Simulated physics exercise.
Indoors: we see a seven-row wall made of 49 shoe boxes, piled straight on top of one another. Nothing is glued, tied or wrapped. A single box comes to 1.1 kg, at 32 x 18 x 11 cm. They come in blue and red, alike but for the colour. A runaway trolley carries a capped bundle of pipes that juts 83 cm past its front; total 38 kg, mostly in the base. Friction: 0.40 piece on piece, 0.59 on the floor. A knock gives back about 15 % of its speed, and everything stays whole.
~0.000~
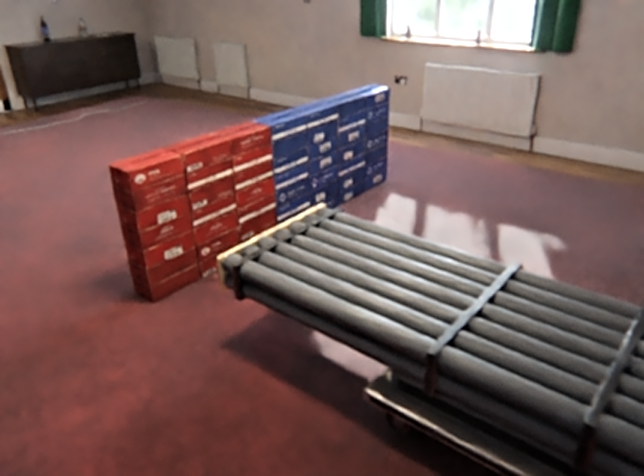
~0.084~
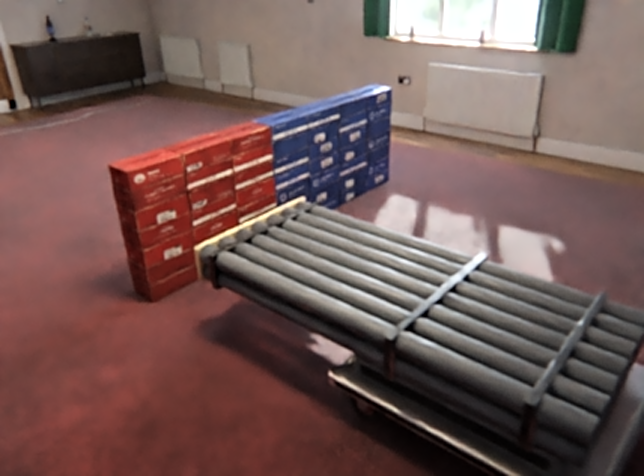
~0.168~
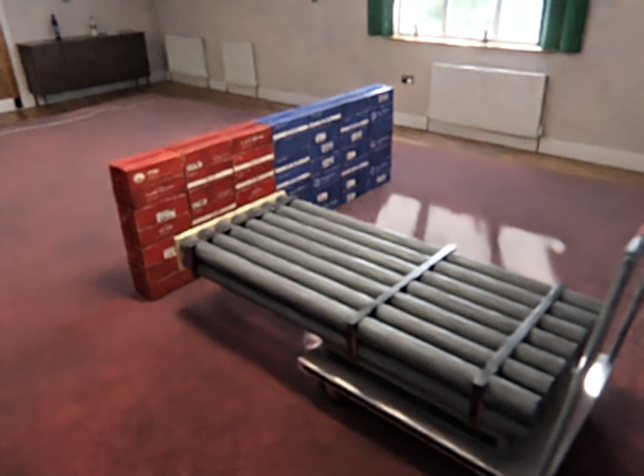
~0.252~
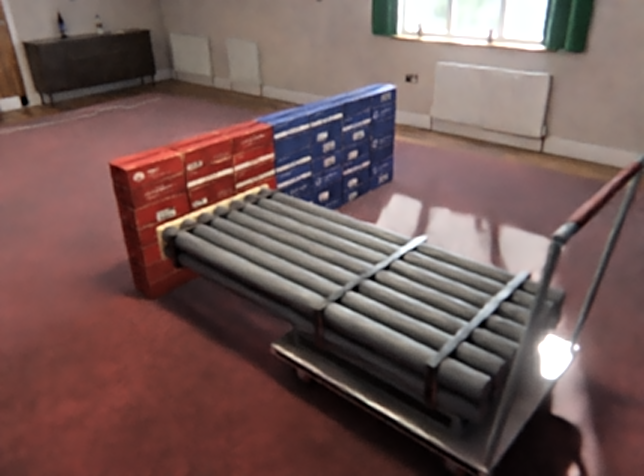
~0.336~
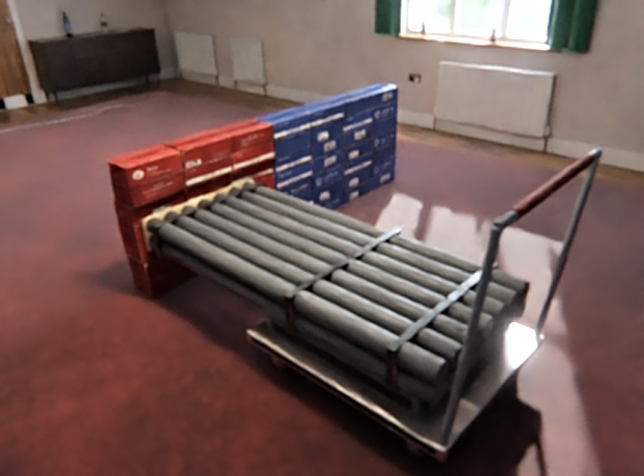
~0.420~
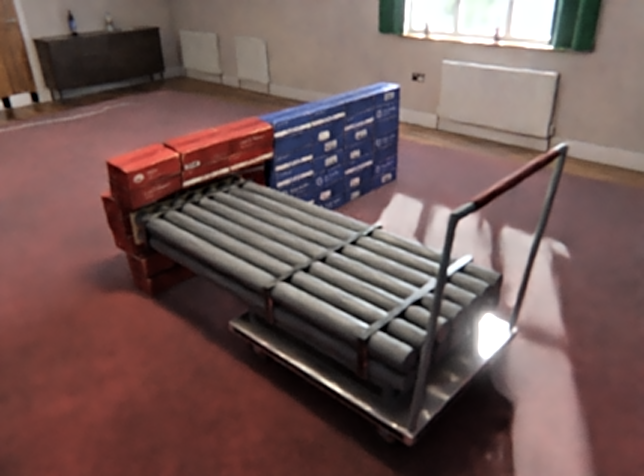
We see a flat trolley loaded with strapped grey tubes roll leftward across a red floor toward a low wall of red and blue boxes, then push into the red end, shoving several boxes out of line.
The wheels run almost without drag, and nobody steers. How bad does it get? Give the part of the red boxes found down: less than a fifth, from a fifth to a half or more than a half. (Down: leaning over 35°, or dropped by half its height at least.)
It comes to more than a half.
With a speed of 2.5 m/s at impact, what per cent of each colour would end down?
In that case blue 0, red 90 per cent.
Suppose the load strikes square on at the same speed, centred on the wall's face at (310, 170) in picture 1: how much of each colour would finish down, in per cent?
In that case blue 60, red 20 per cent.
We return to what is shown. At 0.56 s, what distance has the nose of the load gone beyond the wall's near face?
Some 30 cm beyond.
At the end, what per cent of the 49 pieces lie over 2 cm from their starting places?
It is 45 per cent.
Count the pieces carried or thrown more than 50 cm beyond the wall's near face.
Roughly 14 of them.
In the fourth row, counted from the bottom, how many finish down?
3 of them.
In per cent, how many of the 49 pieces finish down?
Near 35 per cent.
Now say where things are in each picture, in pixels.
In the first picture (we follow the side turned to the camera; the camera moves round a little), load (227, 272) 54 cm short of the wall; top red box (252, 141); top blue box (379, 99); no piece has moved.
The second picture shows load (204, 262) 40 cm short of the wall; top red box (252, 141).
The third picture shows load (183, 252) 25 cm short of the wall; top red box (253, 141).
The fourth picture shows load (165, 241) 11 cm short of the wall; top red box (253, 140).
The fifth picture shows load (149, 232) 28 mm into the wall's line; top red box (253, 139); 9 stirred so far.
The sixth picture shows load (137, 226) 13 cm into the wall's line; top red box (252, 141) tipped 9°; top blue box (388, 97); steepest lean 9°, the box at (207, 155); 18 stirred so far.
Around 0.56 s, load 29 cm past the wall's line, still rolling; 13 of the 21 red boxes down (13 of 49 in all colours); top red box tipped 27°, 6 cm lower.
Around 0.84 s, load 57 cm past the wall's line, still rolling; 16 of the 21 red boxes down (16 of 49 in all colours); top red box on its side.
Around 1.42 s, load 1.03 m past the wall's line, still rolling; 17 of the 21 red boxes down (17 of 49 in all colours); top red box tipped 13°, 45 cm lower.
Finally (2.6 s), load 1.18 m past the wall's line, stopped; 16 of the 21 red boxes down (16 of 49 in all colours); top red box 54 cm lower; top blue box unmoved. That is 76 per cent. Seen by the last camera, middles, top red box near (224, 185), top blue box near (378, 95).
